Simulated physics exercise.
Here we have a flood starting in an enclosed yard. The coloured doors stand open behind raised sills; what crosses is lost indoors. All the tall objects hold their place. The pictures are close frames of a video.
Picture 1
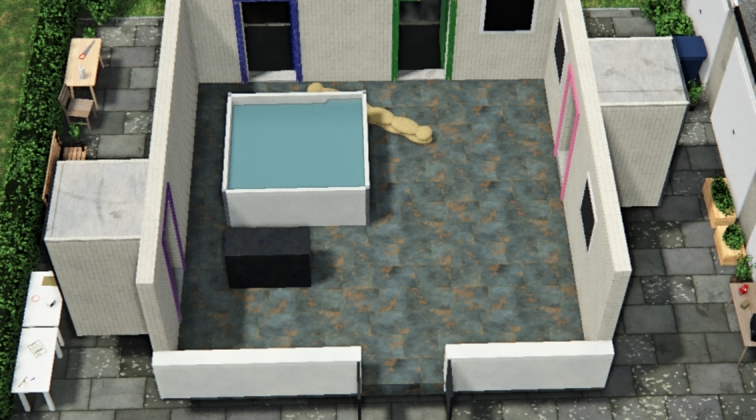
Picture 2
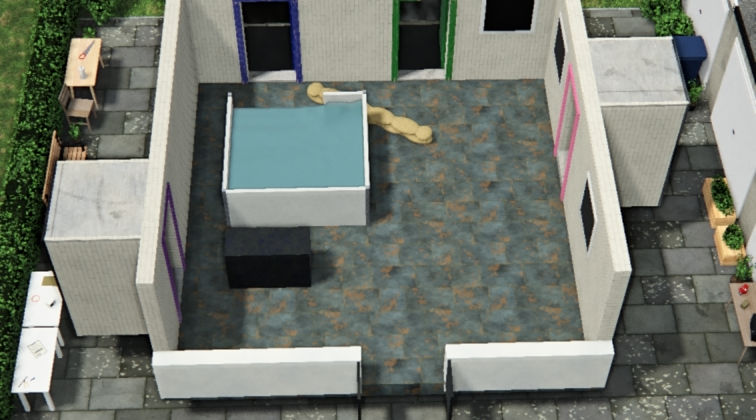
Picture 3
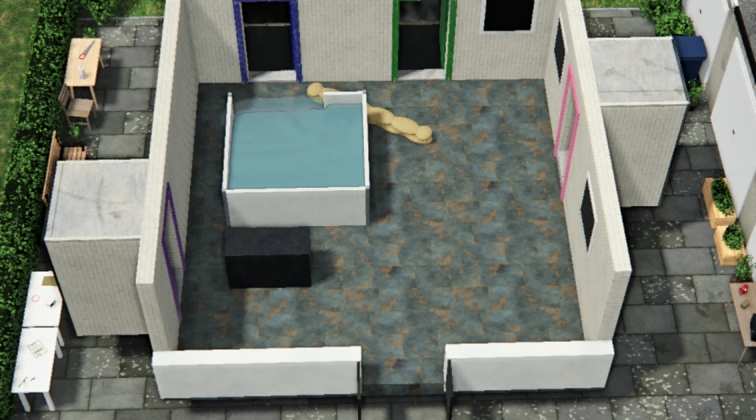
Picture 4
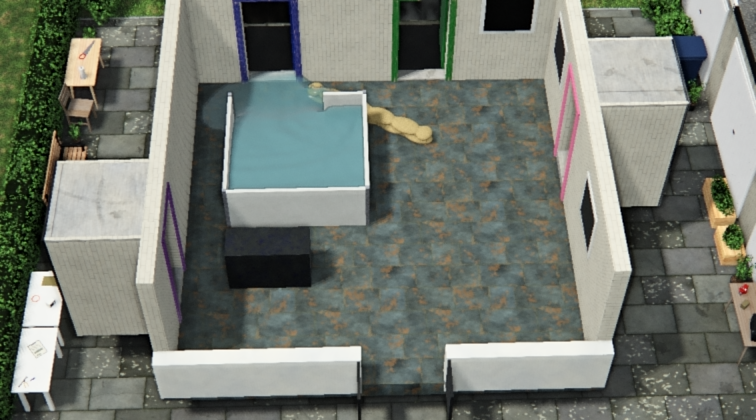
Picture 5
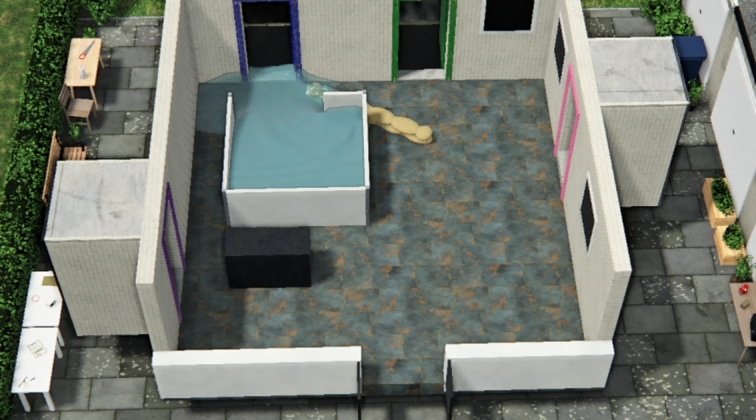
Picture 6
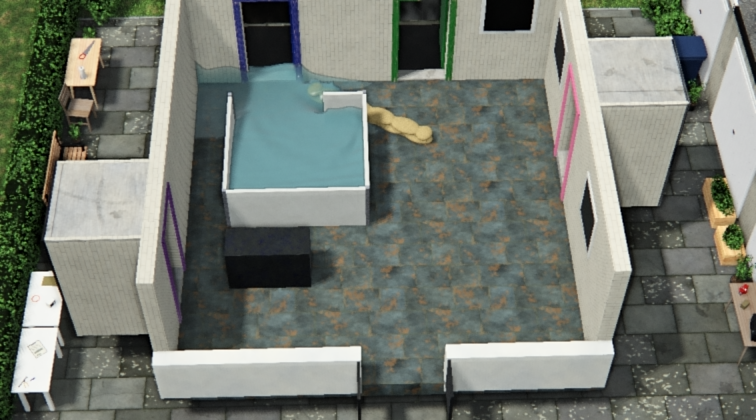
Water poured out through a gap in the far side of a white-walled tank in an enclosed yard, spread over the floor behind it, and washed along the back wall by the blue door.
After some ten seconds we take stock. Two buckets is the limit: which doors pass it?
The blue door floods; the green door holds within the limit; the purple door holds within the limit; the pink door holds within the limit.
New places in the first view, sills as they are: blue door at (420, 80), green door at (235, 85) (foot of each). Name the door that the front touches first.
I say the one in green.
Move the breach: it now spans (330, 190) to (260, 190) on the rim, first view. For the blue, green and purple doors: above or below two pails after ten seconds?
Blue door takes more; green door passes that mark; purple door passes that mark.
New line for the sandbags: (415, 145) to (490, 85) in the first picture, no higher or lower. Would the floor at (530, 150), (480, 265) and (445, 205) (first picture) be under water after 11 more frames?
In that order: No water, clear, dry.
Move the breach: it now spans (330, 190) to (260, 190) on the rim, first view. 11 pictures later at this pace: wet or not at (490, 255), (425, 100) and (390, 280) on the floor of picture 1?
In that order: Flooded, free of water, flooded.
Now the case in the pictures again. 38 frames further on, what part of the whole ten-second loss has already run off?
I make it 90 per cent.
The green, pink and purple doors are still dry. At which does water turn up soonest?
The green one.
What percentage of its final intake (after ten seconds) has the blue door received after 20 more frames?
I make it 75 per cent.
A moment on, water covers 15 % of the floor; the blue door far over two buckets in, the green door wet at the sill, nothing in, the purple door not reached, the pink door not reached.
Next, water covers 25 % of the floor; the blue door far over two buckets in, the green door wet at the sill, nothing in, the purple door not reached, the pink door not reached.
Then, water covers 45 % of the floor; the blue door far over two buckets in, the green door under two buckets in, the purple door wet at the sill, nothing in, the pink door wet at the sill, nothing in.
Later, water covers 85 % of the floor; the blue door far over two buckets in, the green door under two buckets in, the purple door wet at the sill, nothing in, the pink door wet at the sill, nothing in.
In the end, water covers 90 % of the floor; the blue door far over two buckets in, the green door under two buckets in, the purple door wet at the sill, nothing in, the pink door wet at the sill, nothing in.
